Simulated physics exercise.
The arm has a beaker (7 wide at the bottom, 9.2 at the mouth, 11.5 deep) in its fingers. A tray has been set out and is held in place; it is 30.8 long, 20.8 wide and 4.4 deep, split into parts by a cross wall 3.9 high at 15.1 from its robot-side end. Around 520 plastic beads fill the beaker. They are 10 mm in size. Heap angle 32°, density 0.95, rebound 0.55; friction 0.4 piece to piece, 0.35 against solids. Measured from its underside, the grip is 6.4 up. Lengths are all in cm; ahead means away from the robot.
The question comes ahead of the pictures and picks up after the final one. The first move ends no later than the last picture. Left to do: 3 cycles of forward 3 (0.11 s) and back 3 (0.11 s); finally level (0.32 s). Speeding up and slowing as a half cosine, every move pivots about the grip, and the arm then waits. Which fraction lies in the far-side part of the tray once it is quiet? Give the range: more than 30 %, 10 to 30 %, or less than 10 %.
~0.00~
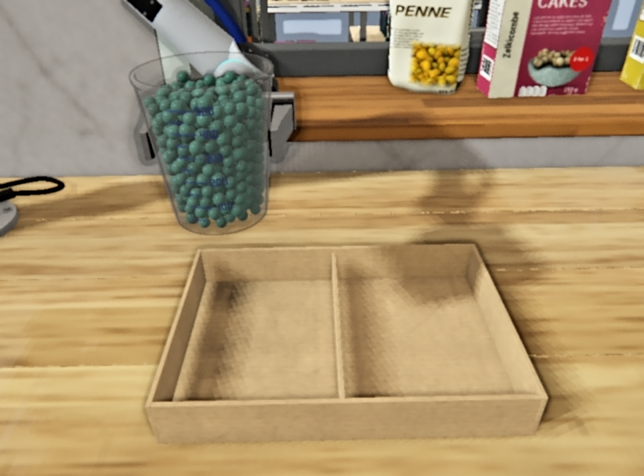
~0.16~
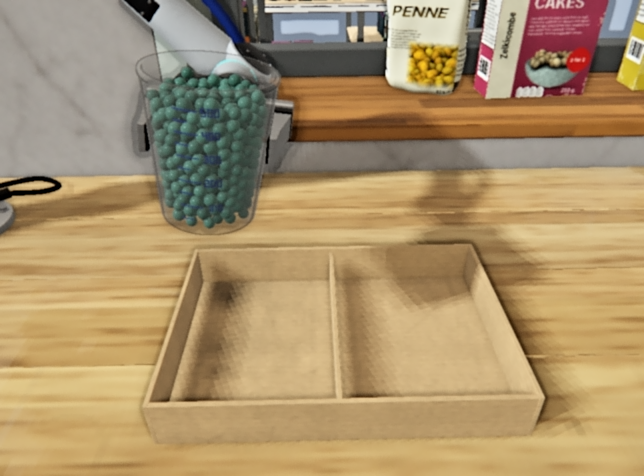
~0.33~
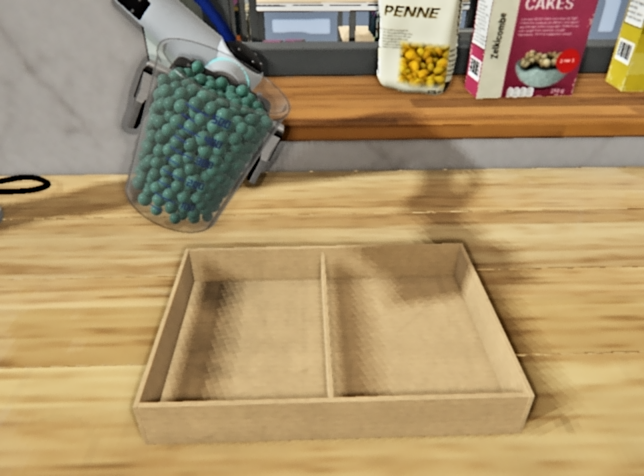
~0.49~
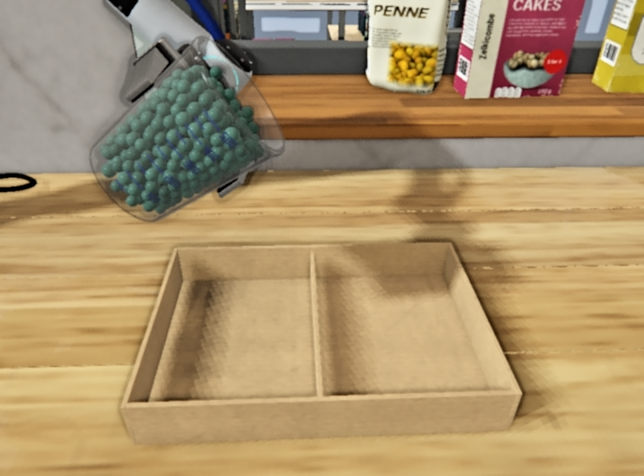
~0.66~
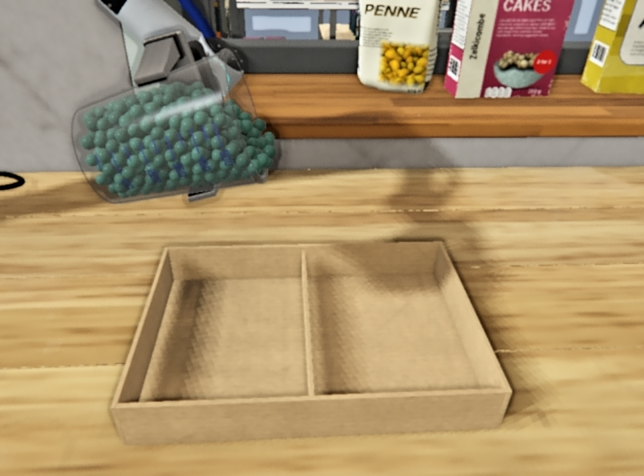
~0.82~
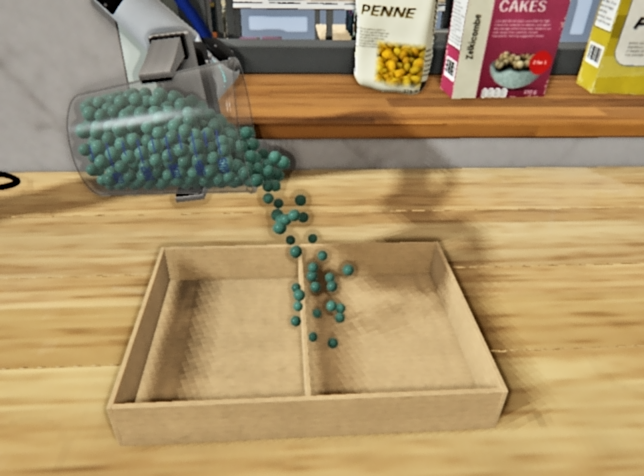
The range is more than 30 %.
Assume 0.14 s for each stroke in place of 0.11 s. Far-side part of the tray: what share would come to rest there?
In that case around 55 per cent.
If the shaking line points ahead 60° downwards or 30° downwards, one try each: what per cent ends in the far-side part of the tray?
You'd get about 30 per cent with the first setting and about 55 per cent with the second.
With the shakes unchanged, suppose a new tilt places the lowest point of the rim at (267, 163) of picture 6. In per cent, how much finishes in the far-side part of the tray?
Roughly 40 percent, give or take.
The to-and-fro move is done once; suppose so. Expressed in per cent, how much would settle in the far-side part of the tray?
That would give close to 45 percent.
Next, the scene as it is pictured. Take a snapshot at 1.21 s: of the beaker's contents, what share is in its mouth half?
Near 70 %.
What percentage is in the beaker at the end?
About 25 %.
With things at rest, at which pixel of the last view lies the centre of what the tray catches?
Centre estimate: About (377, 333).
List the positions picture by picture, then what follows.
The first frame shows the beaker middle at (214, 147), level; upper third of the load around (211, 110), from x 150 to 260, top at y 75; 517 in the beaker.
The second frame shows the beaker middle at (210, 147), tilted 8° forward; upper third of the load around (207, 110), from x 155 to 260, top at y 75.
The third frame shows the beaker middle at (198, 145), tilted 29° forward; upper third of the load around (200, 110), from x 140 to 265, top at y 65.
The fourth frame shows the beaker middle at (183, 142), tilted 54° forward; upper third of the load around (191, 111), from x 105 to 260, top at y 70.
The fifth frame shows the beaker middle at (172, 138), tilted 75° forward; upper third of the load around (169, 116), from x 90 to 270, top at y 90.
The sixth frame shows the beaker middle at (168, 137), tilted 83° forward; upper third of the load around (151, 120), from x 85 to 350, top at y 95; 483 in the beaker, 10 in the far-side part, 4 in the robot-side part, 20 in flight or on a rim.
After 1.21 s, tilted 83° forward, highest piece 22 above the table; 261 in the beaker, 201 in the far-side part, 26 in the robot-side part, 29 in flight or on a rim.
After 1.60 s, tilted 56° forward, highest piece 23 above the table; 322 in the far-side part, 126 in the beaker, 59 in the robot-side part, 3 on the table or floor, 7 in flight or on a rim.
After 2.00 s, level, highest piece 21 above the table; 328 in the far-side part, 126 in the beaker, 60 in the robot-side part, 3 on the table or floor.
After 3.05 s, level, highest piece 21 above the table; 328 in the far-side part, 126 in the beaker, 60 in the robot-side part, 3 on the table or floor.
In the end, 328 in the far-side part, 126 in the beaker, 60 in the robot-side part, 3 on the table or floor. That is 63 % in the far-side part of the tray.
